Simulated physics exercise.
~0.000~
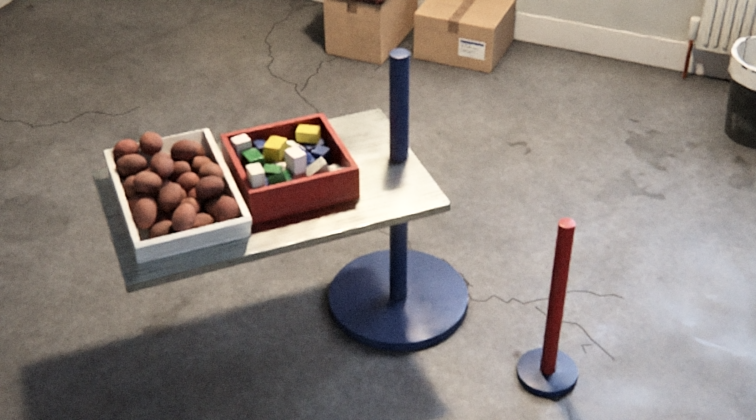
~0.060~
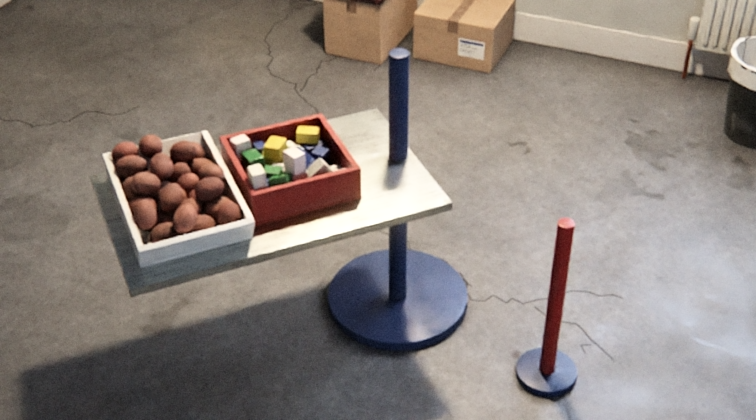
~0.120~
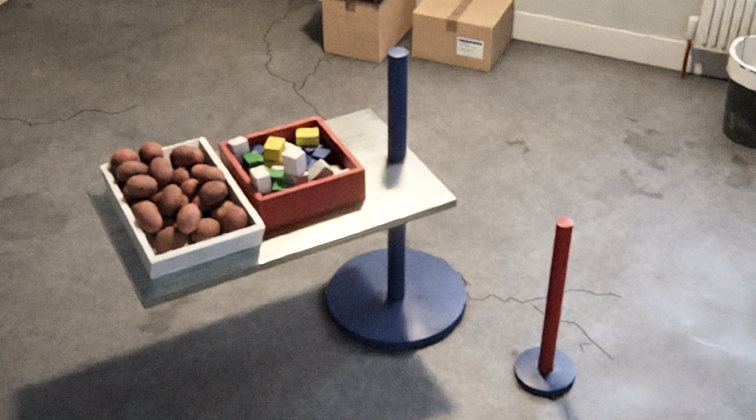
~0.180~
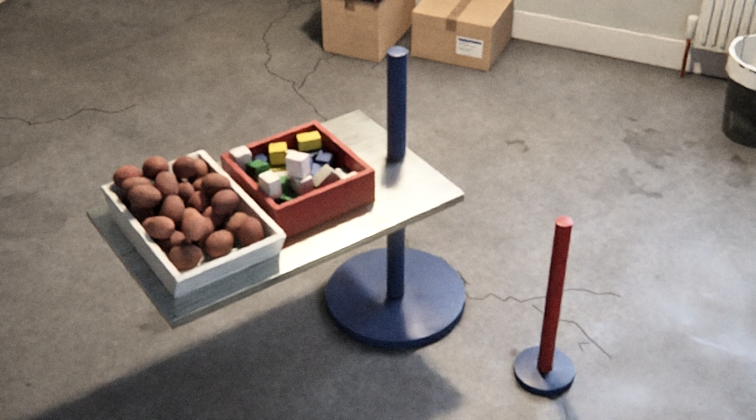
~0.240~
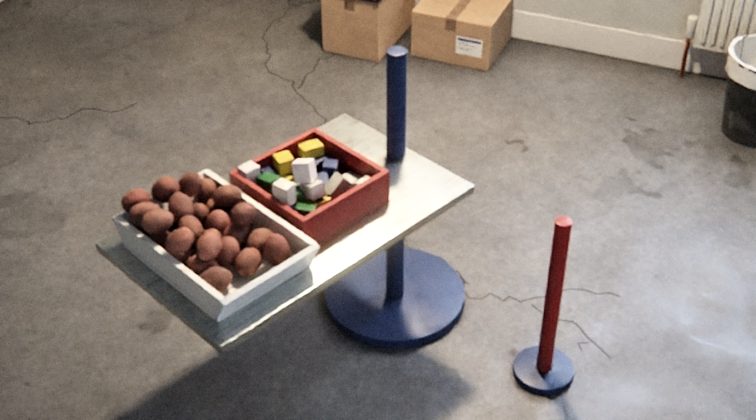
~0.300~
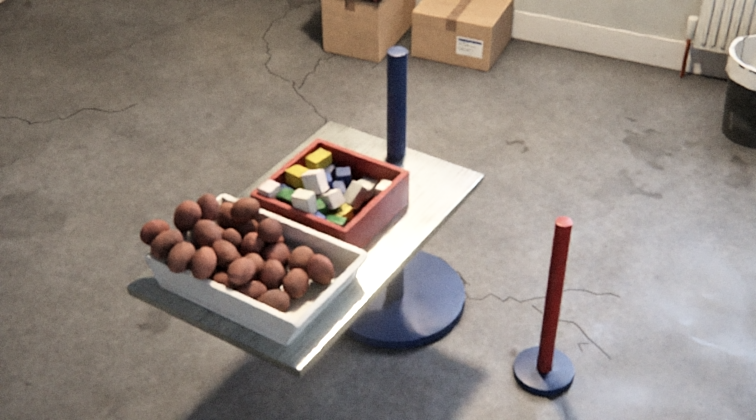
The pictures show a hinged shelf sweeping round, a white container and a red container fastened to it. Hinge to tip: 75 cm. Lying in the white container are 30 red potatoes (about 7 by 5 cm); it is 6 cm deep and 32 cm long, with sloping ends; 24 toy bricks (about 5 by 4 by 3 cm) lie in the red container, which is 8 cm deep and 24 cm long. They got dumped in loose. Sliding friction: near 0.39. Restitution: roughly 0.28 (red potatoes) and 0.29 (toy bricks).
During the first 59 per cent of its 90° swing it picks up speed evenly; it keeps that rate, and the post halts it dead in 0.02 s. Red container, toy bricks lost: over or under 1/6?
Under.
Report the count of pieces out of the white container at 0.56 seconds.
White container - close to 10.
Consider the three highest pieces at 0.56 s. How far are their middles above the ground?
Some 66 cm up.
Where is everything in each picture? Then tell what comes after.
In the first picture (places track the rim corner closest to us here, unless another is named), red container (by its farthest rim corner) (322, 116); white container (137, 242); 0° round; all still inside.
In the second picture, red container (321, 116); white container (140, 246); 1° round.
In the third picture, red container (318, 118); white container (152, 257); 6° round.
In the fourth picture, red container (316, 123); white container (178, 276); 13° round.
In the fifth picture, red container (316, 130); white container (223, 299); 23° round.
In the sixth picture, red container (320, 141); white container (295, 321); 36° round; 1 out, the lowest potato at (155, 233).
After 0.48 s, end of the swing.
After 0.56 s, the white container is down by 10 of 30 and the red container is down by 1 of 24.
After 0.68 s, the white container is down by 15 of 30 and the red container is down by 1 of 24.
After 0.90 s, the white container is down by 16 of 30 and the red container is down by 1 of 24.
Final count (at 1.34 s), the white container is down by 16 of 30 and the red container is down by 1 of 24. Asked share, 1 of 24, 4 per cent.
